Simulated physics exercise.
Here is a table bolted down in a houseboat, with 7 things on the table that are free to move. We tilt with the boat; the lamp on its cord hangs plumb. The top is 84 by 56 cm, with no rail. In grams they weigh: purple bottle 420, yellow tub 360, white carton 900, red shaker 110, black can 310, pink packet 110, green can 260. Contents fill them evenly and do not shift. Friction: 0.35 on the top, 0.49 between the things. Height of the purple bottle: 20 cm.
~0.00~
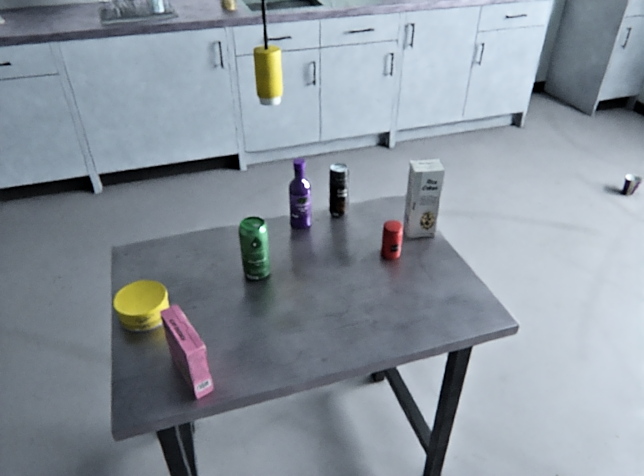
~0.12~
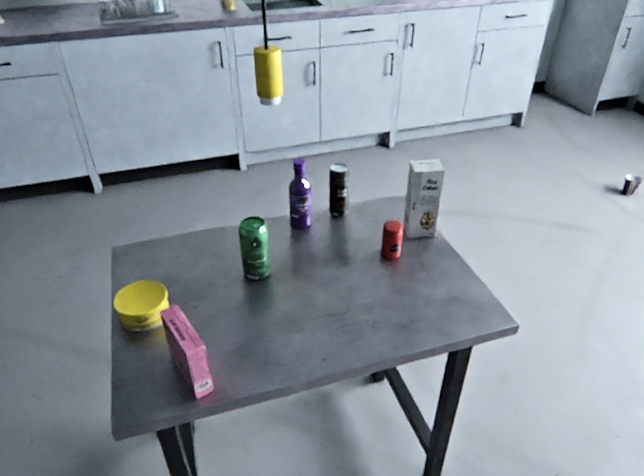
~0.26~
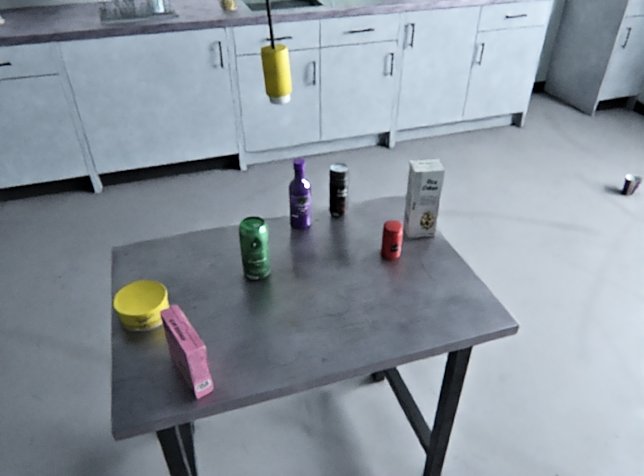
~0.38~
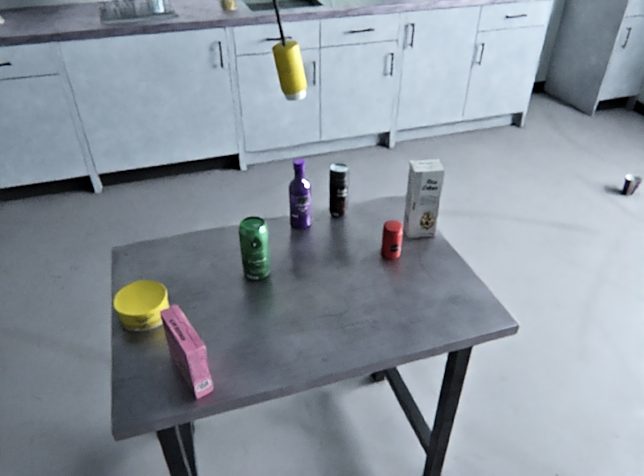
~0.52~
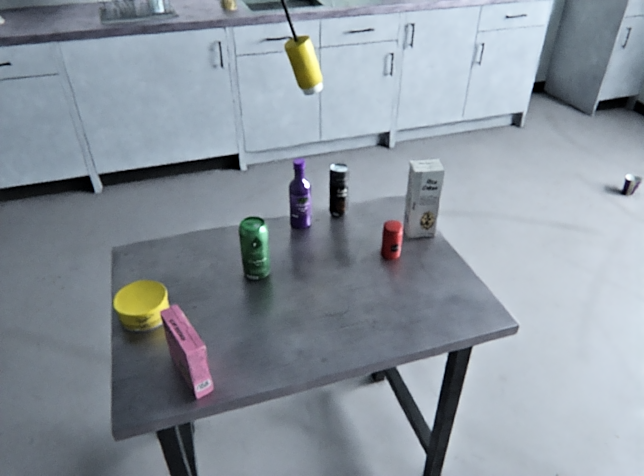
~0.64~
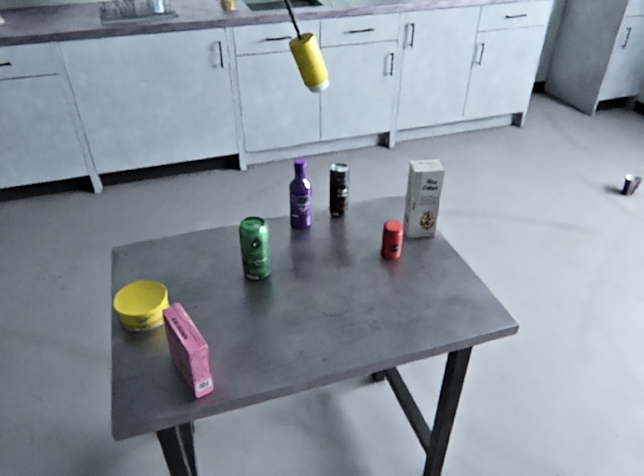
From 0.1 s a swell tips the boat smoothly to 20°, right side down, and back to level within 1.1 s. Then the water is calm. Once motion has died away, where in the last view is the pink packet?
Resting place of the pink packet: (241, 344).
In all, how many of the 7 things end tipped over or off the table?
In all, 1.
After 0.84 s, boat heeled 15°, right side down; pink packet tipped 32° from how it sat near (205, 343); purple bottle tipped 5° from how it sat.
After 0.94 s, boat heeled 9°, right side down; pink packet on its side near (230, 346); purple bottle tipped 9° from how it sat.
After 1.14 s, boat level; pink packet on its side near (240, 344); purple bottle tipped 9° from how it sat.
After 1.64 s, boat level; pink packet on its side near (240, 344).
At rest (2.4 s), tipped over on the table, pink packet; the other 6 in place, give or take 5 cm. In the last view, pink packet near (240, 344).
